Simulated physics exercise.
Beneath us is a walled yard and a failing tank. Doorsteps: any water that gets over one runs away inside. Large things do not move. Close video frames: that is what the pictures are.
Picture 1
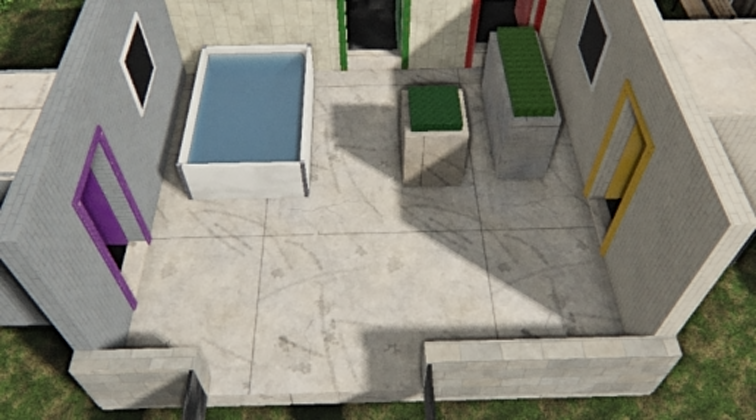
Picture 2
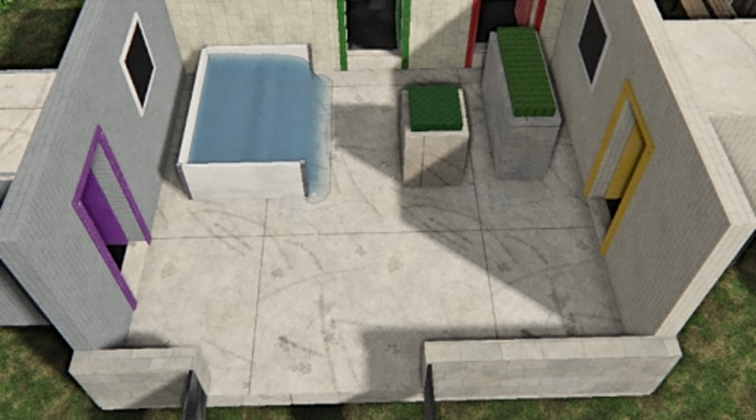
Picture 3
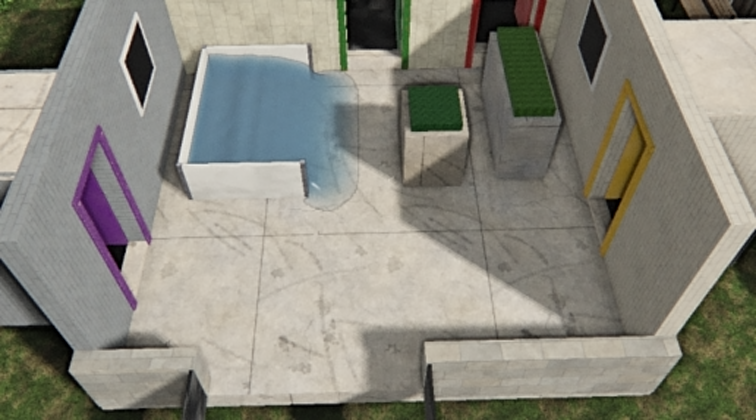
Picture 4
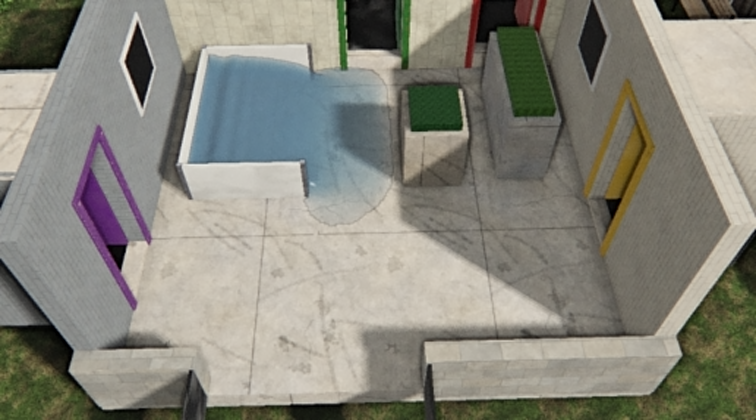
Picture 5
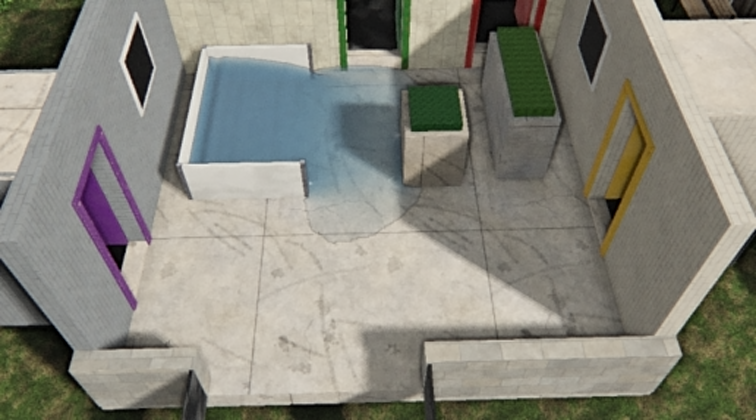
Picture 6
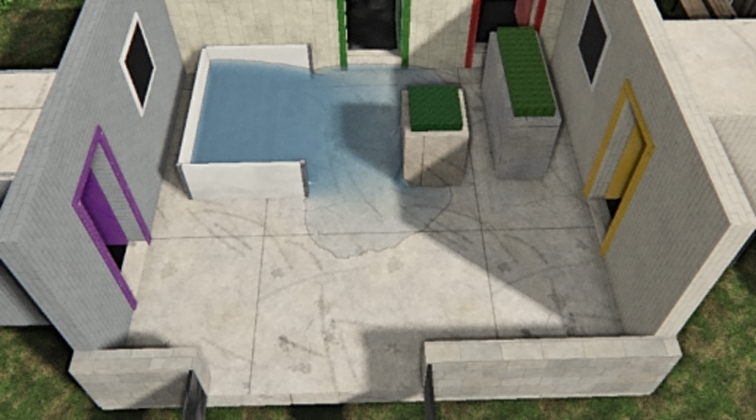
A walled concrete yard with grass outside its walls is seen from high above by a still camera. A white tank of blue water stands at the back left, between a purple-framed doorway on the left and green-topped blocks, with green and red doorways behind and a yellow one on the right. The tank's right side opens, and water pours out, spreading rightward and forward in a thinning sheet around the smaller block.
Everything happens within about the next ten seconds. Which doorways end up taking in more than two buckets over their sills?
The green door takes in two or fewer, the purple door takes in two or fewer, the yellow door takes in more than two, the red door takes in two or fewer.
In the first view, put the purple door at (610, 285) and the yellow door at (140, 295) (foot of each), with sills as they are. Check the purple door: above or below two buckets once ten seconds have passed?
Answer: Purple door is flooded.
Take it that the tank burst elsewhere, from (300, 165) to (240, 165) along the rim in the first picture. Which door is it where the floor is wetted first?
I'd name the purple one.
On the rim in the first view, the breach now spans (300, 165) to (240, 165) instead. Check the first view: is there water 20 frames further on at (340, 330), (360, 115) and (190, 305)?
One after the other: Under water, clear, under water.
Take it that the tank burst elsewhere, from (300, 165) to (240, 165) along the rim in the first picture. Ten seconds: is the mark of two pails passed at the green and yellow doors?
Here the green door keeps within bounds, and the yellow door keeps within bounds.
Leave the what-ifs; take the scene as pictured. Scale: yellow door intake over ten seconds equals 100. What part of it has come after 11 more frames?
Share by then: About 0 in a hundred.
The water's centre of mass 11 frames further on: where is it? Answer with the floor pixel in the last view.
My reading is close to (390, 141).
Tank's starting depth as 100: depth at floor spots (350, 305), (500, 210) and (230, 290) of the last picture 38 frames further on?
Estimated readings in sequence: 16, 6, 0 percent.
A moment on, water covers 35 % of the floor; the green door wet at the sill, nothing in, the purple door not reached, the yellow door not reached, the red door wet at the sill, nothing in.
Next, water covers 60 % of the floor; the green door wet at the sill, nothing in, the purple door not reached, the yellow door wet at the sill, nothing in, the red door under two buckets in.
Then, water covers 75 % of the floor; the green door wet at the sill, nothing in, the purple door not reached, the yellow door under two buckets in, the red door under two buckets in.
Later, water covers 80 % of the floor; the green door wet at the sill, nothing in, the purple door not reached, the yellow door under two buckets in, the red door under two buckets in.
In the end, water covers 95 % of the floor; the green door wet at the sill, nothing in, the purple door under two buckets in, the yellow door over two buckets in, the red door under two buckets in.
